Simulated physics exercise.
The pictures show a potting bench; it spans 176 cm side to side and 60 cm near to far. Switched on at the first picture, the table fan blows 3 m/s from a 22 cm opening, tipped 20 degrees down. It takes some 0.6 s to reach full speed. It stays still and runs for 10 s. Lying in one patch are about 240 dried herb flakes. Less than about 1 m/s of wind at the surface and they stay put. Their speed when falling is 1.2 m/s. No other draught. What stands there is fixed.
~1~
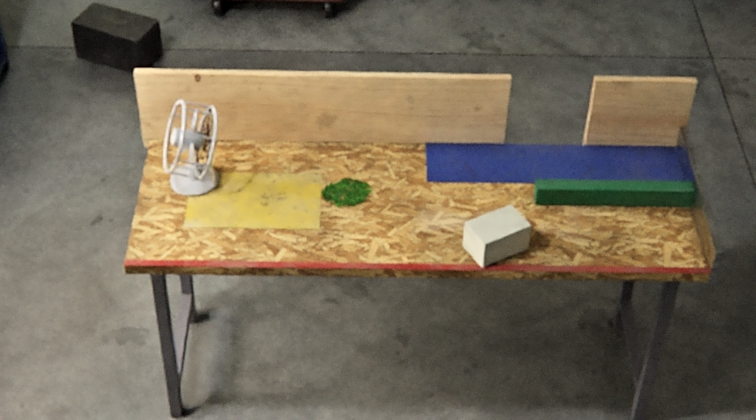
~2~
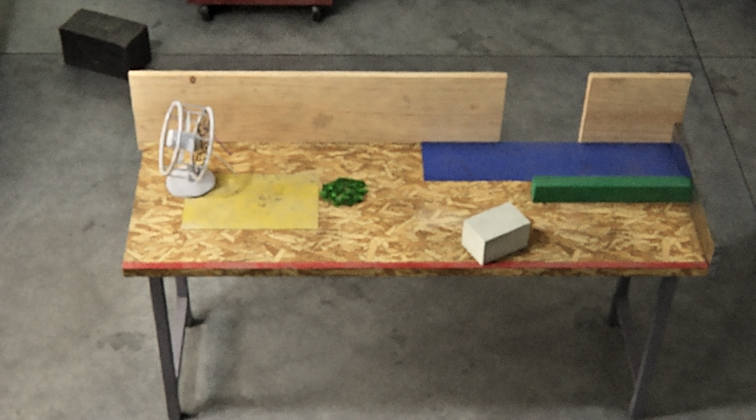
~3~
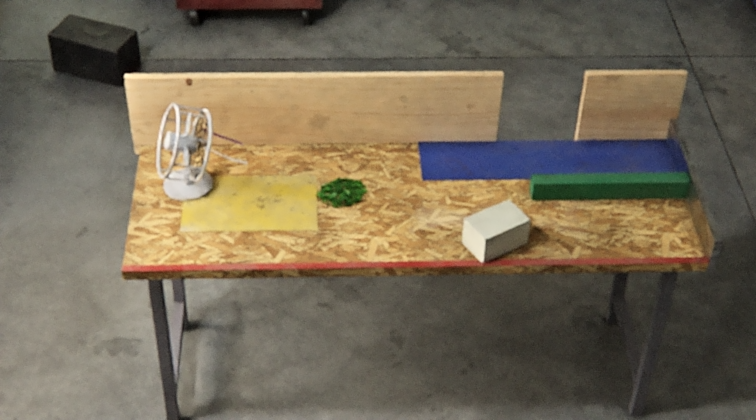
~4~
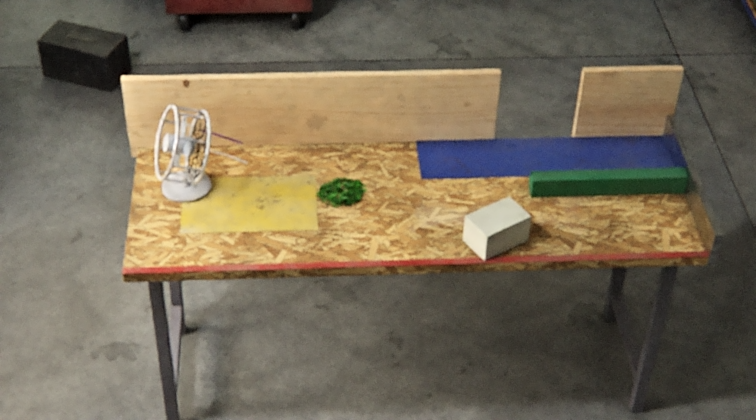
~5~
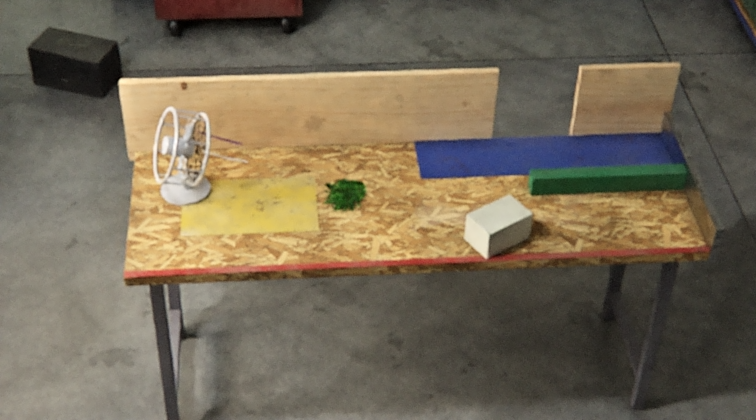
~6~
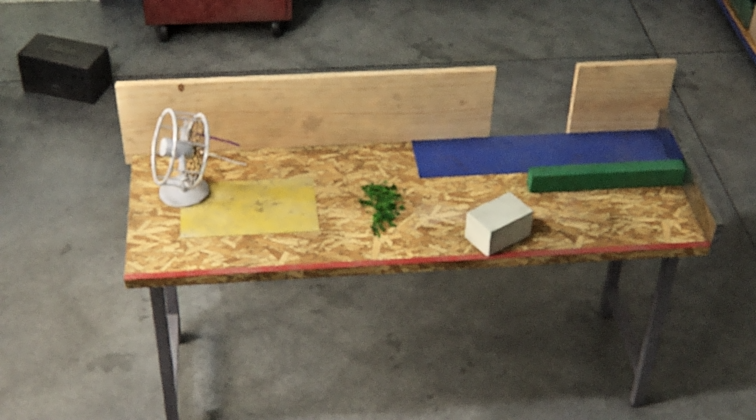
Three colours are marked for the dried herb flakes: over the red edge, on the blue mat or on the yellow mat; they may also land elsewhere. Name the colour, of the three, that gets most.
It is red that takes the most.
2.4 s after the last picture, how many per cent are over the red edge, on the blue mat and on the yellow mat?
Roughly 50 % red, 0 % blue and 0 % yellow.
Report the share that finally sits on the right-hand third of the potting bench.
About 20 percent.
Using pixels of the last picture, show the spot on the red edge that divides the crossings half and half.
(591, 253).
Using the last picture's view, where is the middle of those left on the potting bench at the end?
Roughly at (498, 225).
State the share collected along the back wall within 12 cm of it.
0 per cent.
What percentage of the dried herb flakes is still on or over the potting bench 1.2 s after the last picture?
The share then is about 60 %.
Then, 1.2 s after the last picture the count stands so, 0 % are on the yellow mat, 40 % over the red edge and 0 % on the blue mat; the middle of those still in play is near (498, 225).
Then, 2.4 s after the last picture the count stands so, 0 % are on the yellow mat, 47 % over the red edge and 0 % on the blue mat; the middle of those still in play is near (498, 225).
Then, 4.7 s after the last picture the count stands so, 0 % are on the yellow mat, 50 % over the red edge and 0 % on the blue mat; the middle of those still in play is near (498, 225).
Then, 9.2 s after the last picture, at the end, 0 % are on the yellow mat, 53 % over the red edge and 0 % on the blue mat; the middle of those still in play is near (498, 225).
